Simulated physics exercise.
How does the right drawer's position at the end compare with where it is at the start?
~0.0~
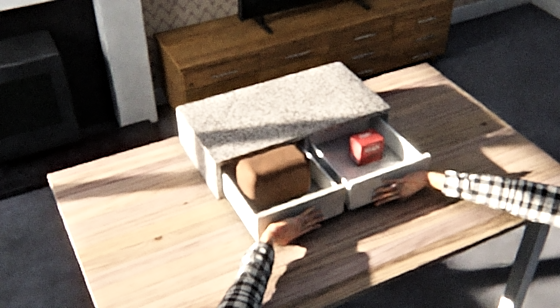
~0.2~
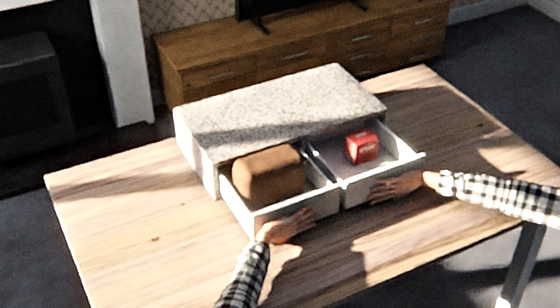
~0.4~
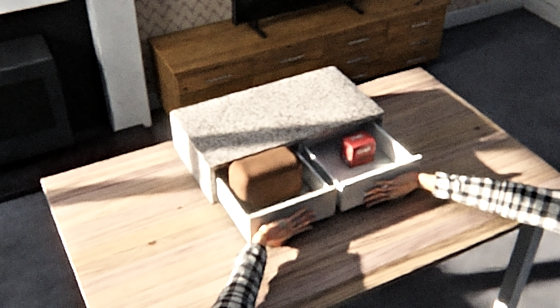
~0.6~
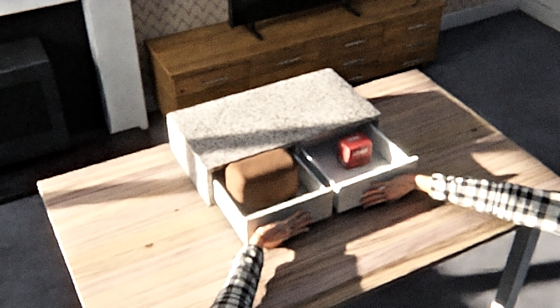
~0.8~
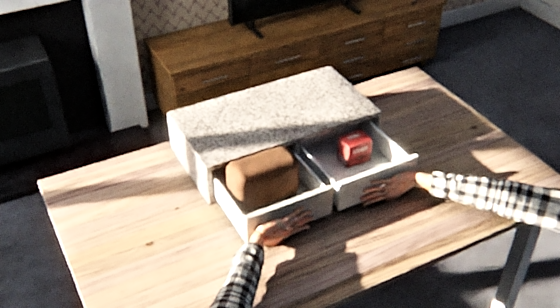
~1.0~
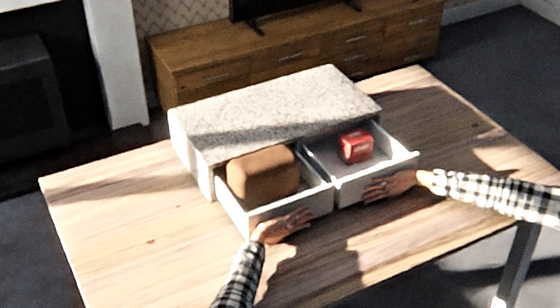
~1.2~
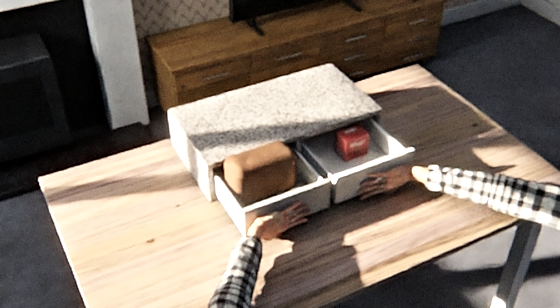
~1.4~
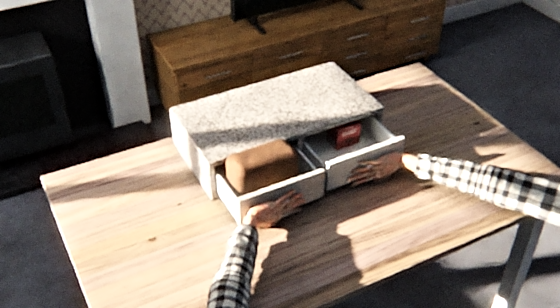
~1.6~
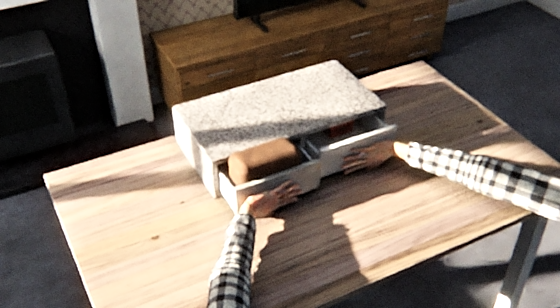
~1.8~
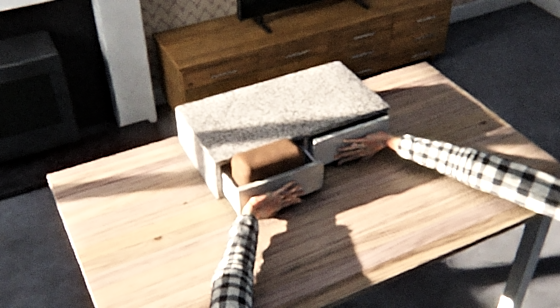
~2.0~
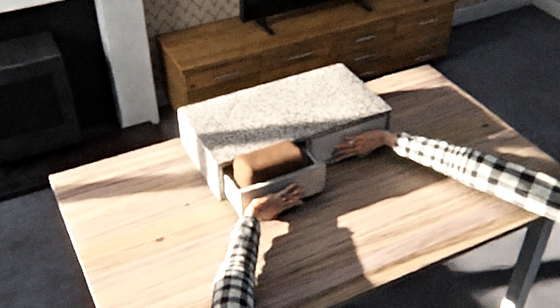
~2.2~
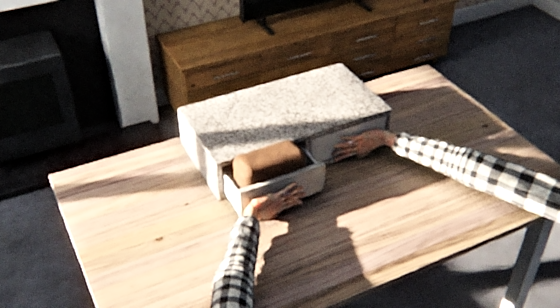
At the start the right drawer is pulled out with the red carton showing inside. By the end it has been pushed back into the chest and is closed.
